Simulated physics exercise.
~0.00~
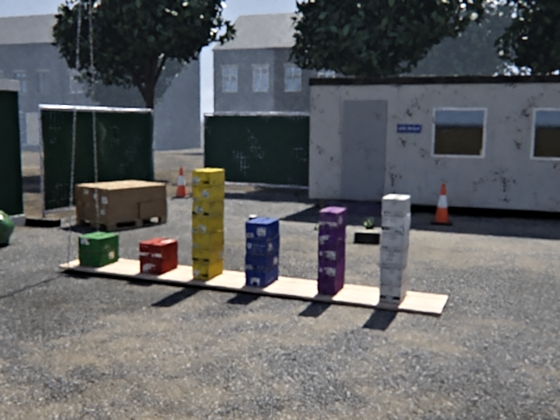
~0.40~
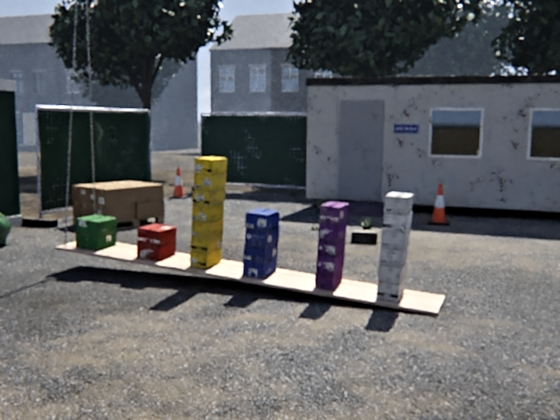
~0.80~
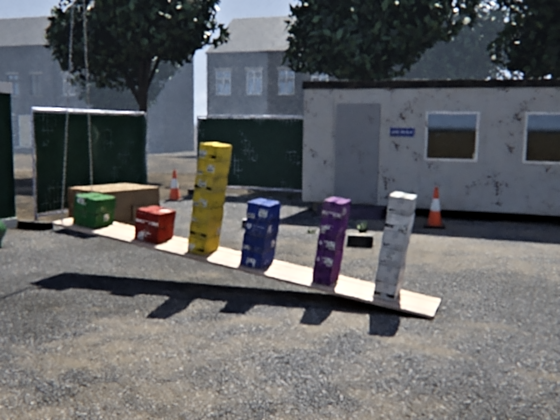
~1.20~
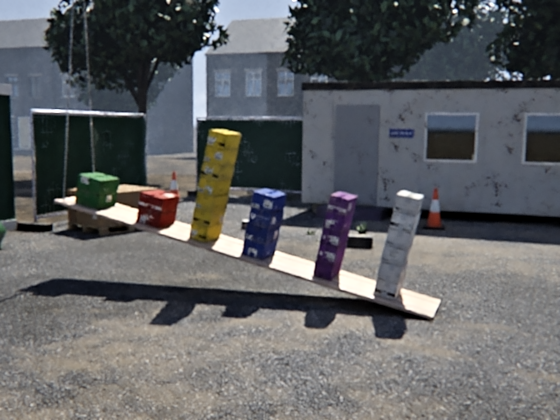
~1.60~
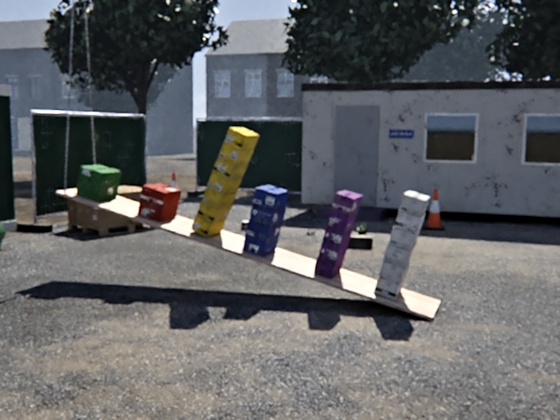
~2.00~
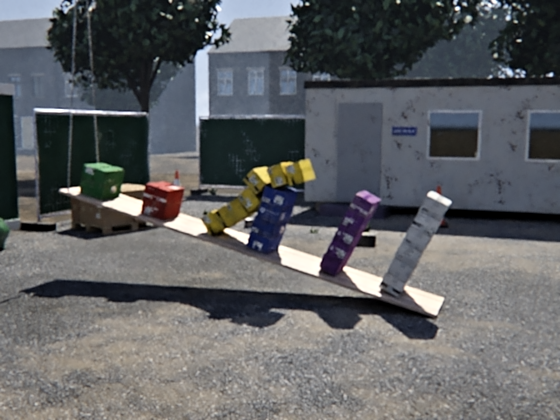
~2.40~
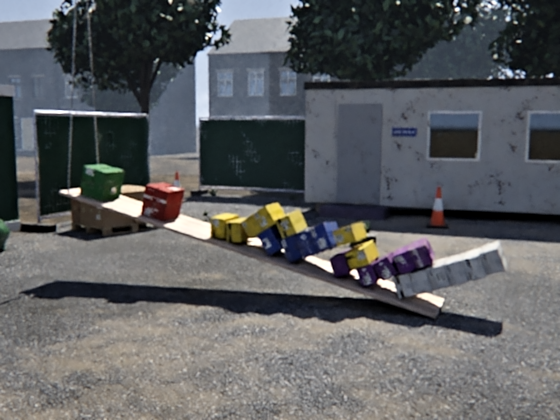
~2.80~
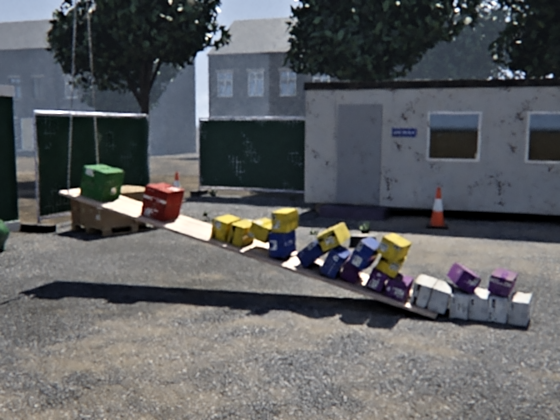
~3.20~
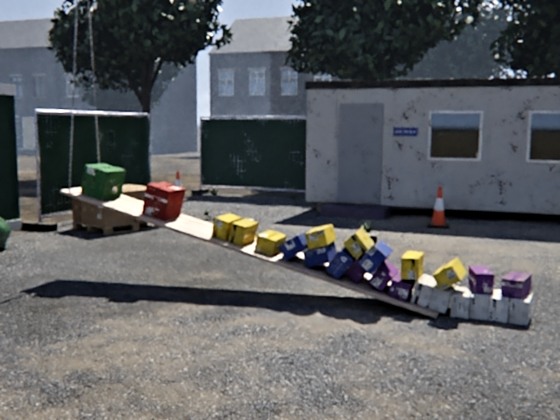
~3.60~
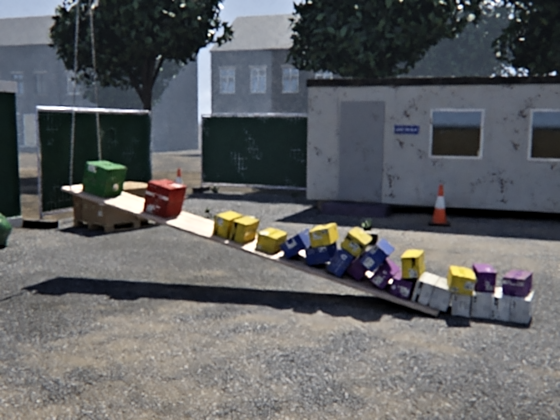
Paved yard with a board tilting up at left, yellow, blue, purple and white box stacks toppling rightward, green and red staying put.
